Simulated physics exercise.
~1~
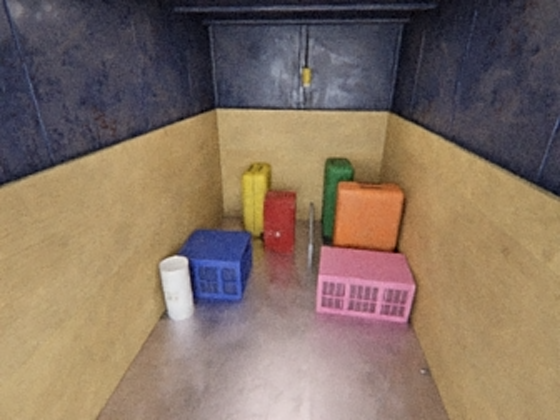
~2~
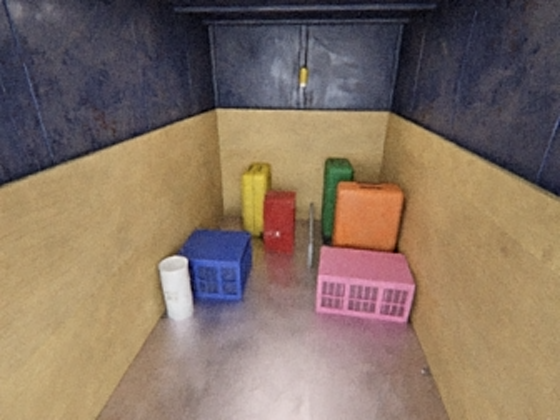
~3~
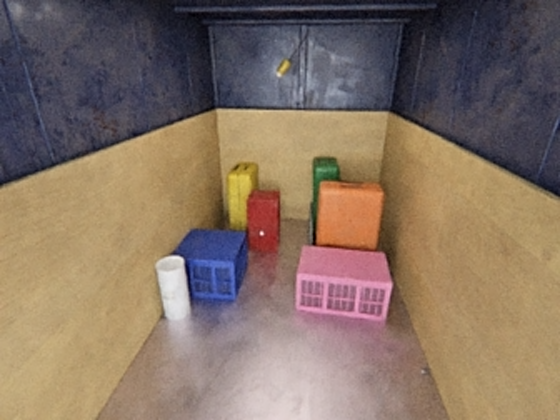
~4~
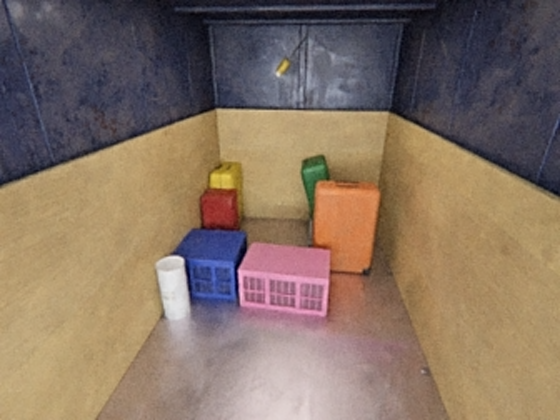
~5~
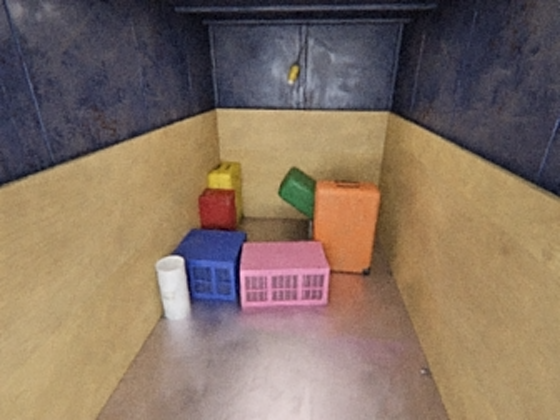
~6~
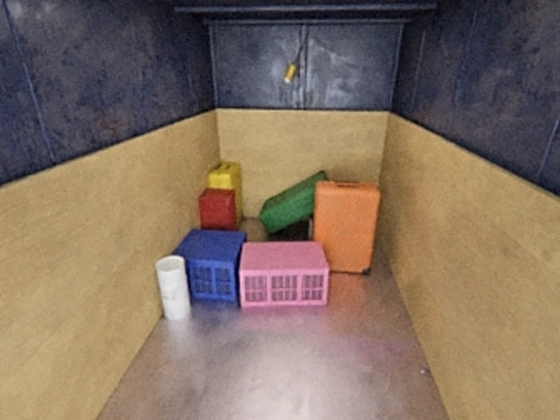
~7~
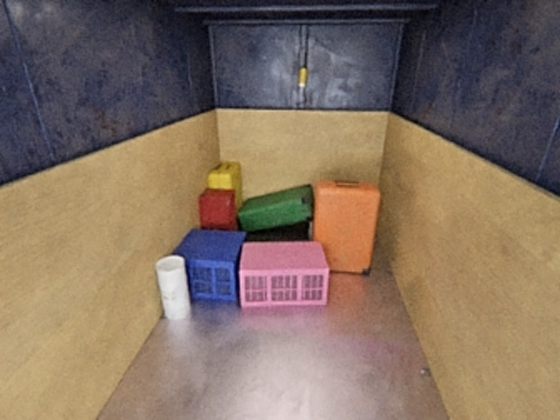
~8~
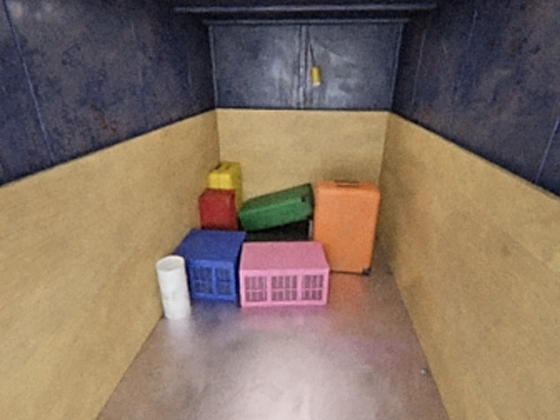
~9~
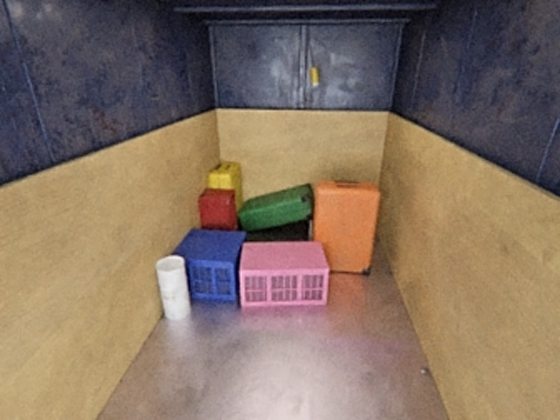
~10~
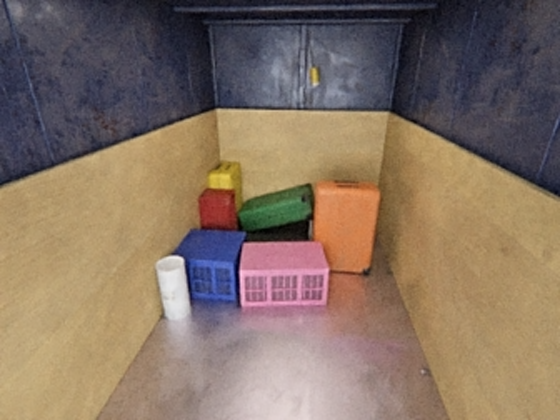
Moving van load bay with cases and chests sliding left, the green case toppling onto its side and staying down behind the pink chest.
